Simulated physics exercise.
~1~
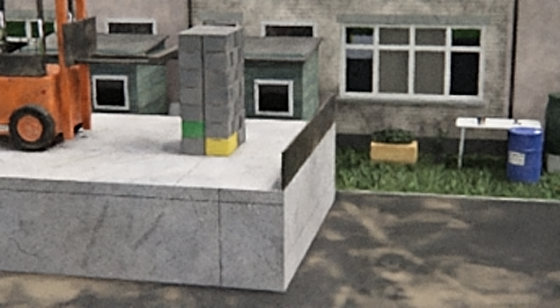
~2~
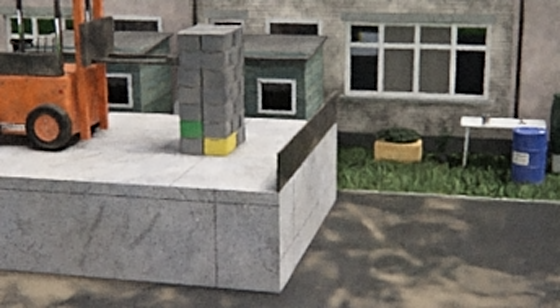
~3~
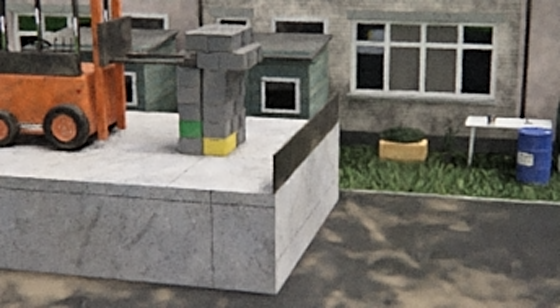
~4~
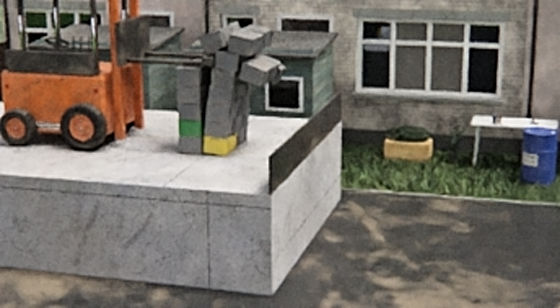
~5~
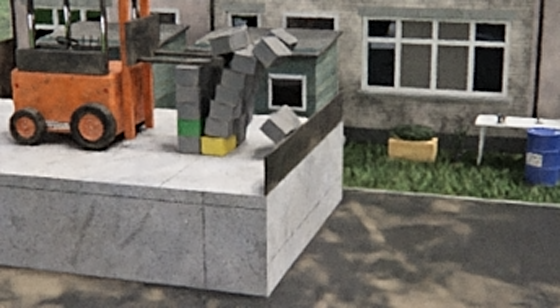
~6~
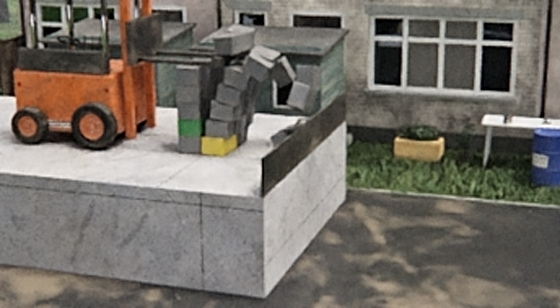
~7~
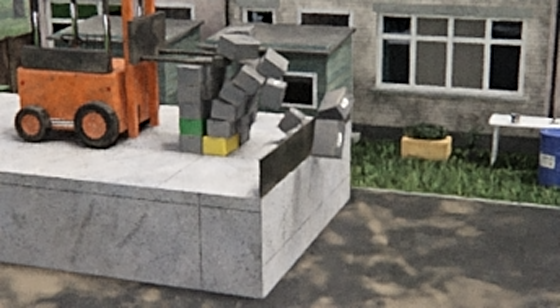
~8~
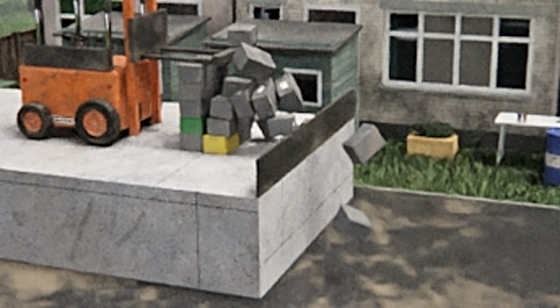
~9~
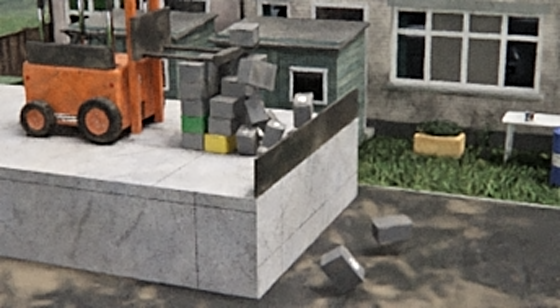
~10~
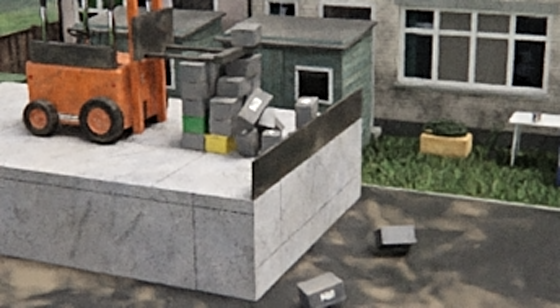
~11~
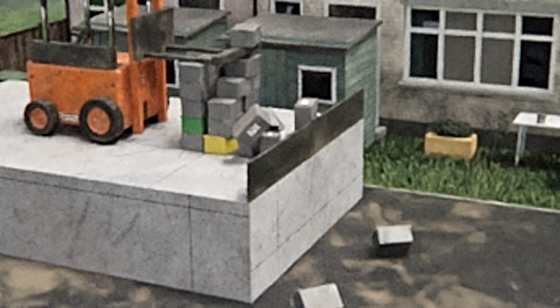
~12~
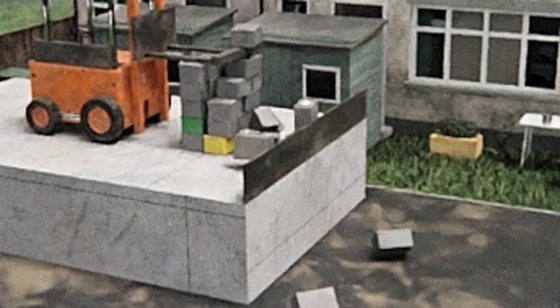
On a raised platform, a lift truck's beam topples stacked grey blocks, dropping two below.
